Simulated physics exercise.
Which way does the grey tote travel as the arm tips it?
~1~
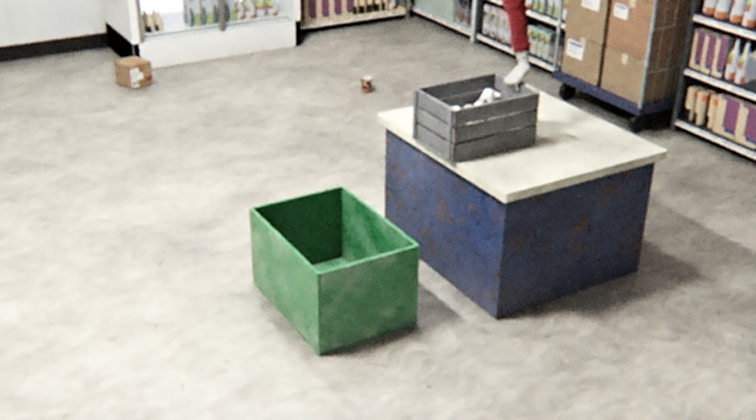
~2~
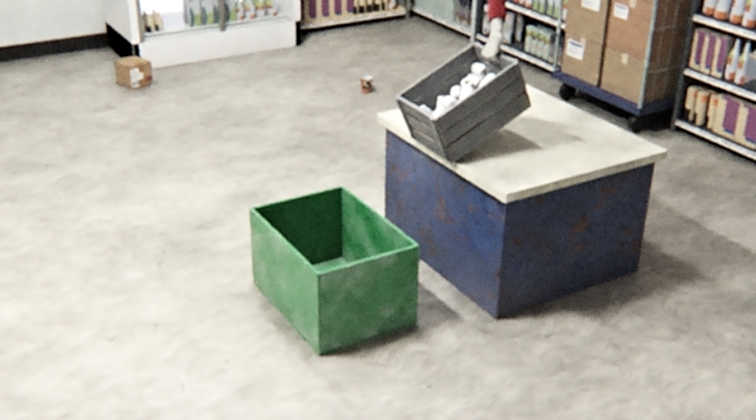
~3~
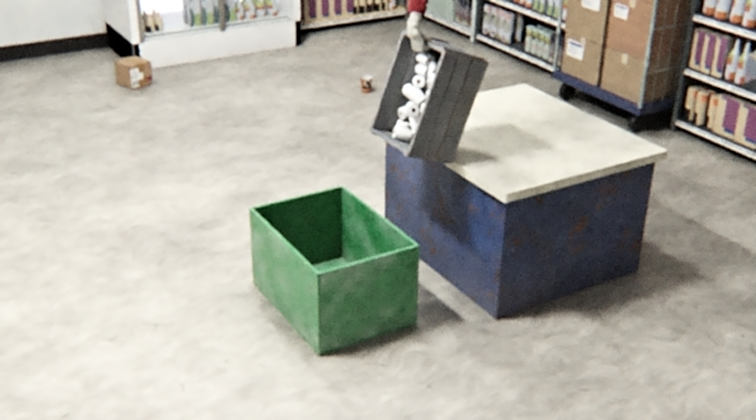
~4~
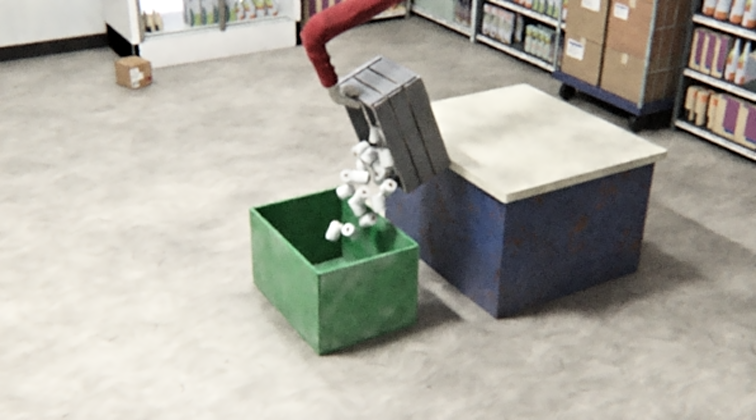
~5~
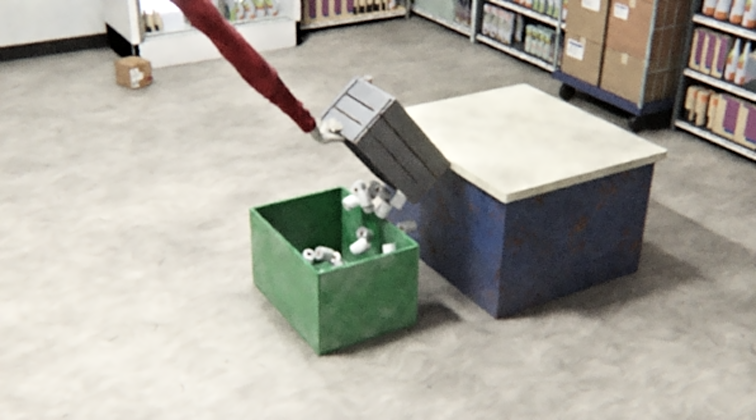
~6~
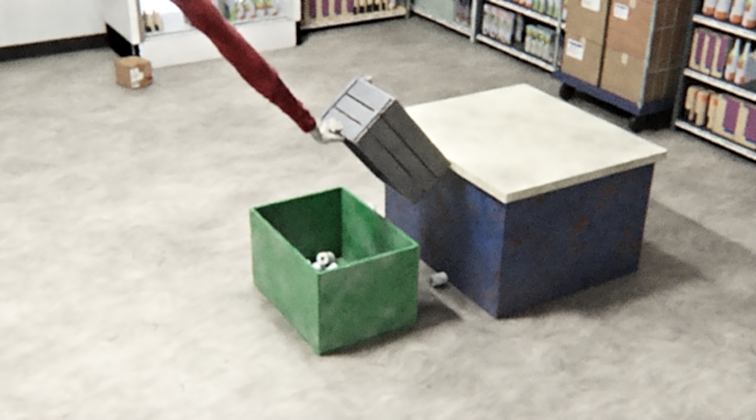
The grey tote moves to the left, from the top of the bench out over its edge towards the green bin.
